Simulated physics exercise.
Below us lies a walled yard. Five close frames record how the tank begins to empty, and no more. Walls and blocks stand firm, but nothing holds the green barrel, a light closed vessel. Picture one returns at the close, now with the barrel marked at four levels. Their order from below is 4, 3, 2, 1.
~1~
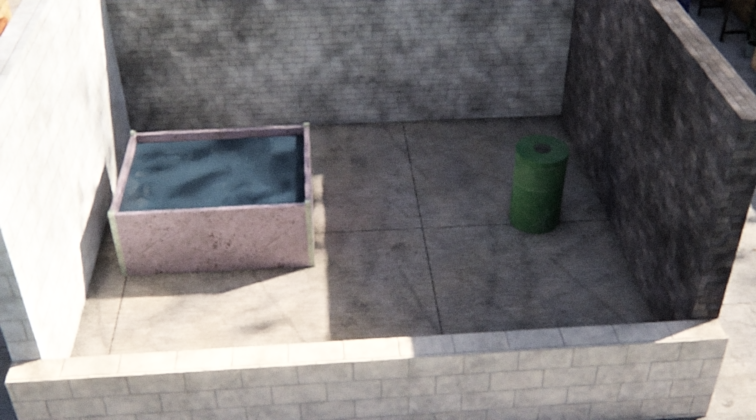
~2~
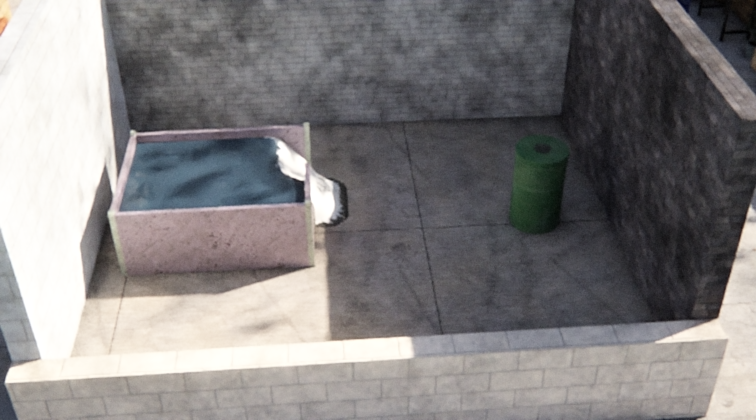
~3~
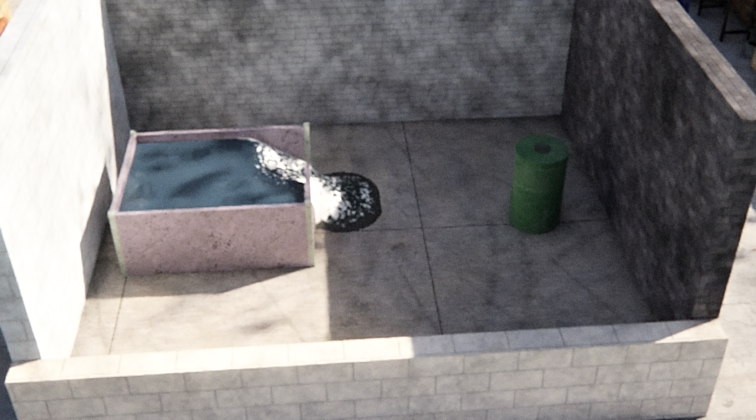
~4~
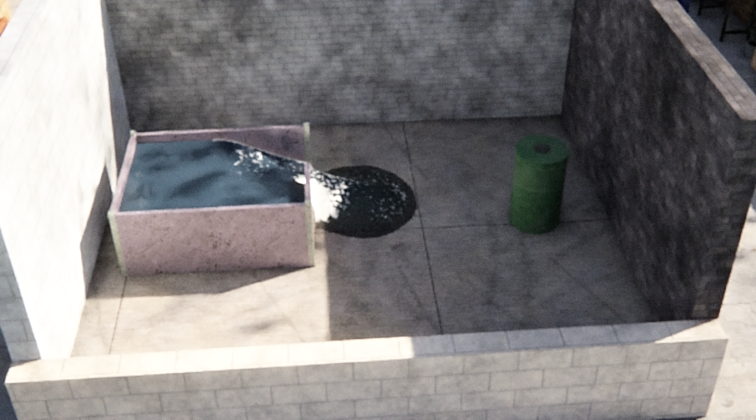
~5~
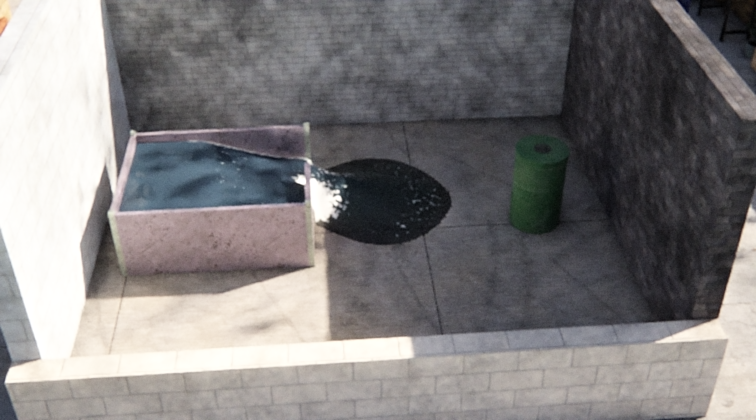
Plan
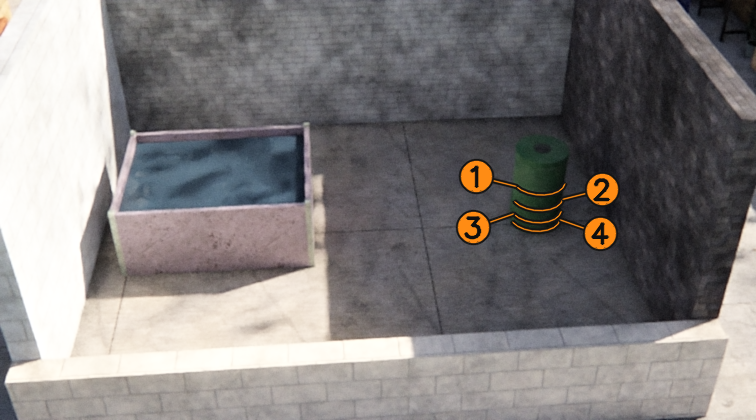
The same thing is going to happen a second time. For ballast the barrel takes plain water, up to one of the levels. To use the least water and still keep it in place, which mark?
Mark 2.
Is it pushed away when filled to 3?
Yes, that goes wrong.
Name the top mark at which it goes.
3 it is.
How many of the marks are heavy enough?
Two of them.
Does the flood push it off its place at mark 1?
No, that is safe.
On the marked copy, 1 at (544, 195); 2 at (542, 210); 3 at (541, 222); 4 at (540, 231); from the bottom up 4, 3, 2, 1.
With 1, it does not move.
With 2, it does not move.
With 3, it is pushed about twice its own width away.
With 4, it is pushed about 6 times its own width away.
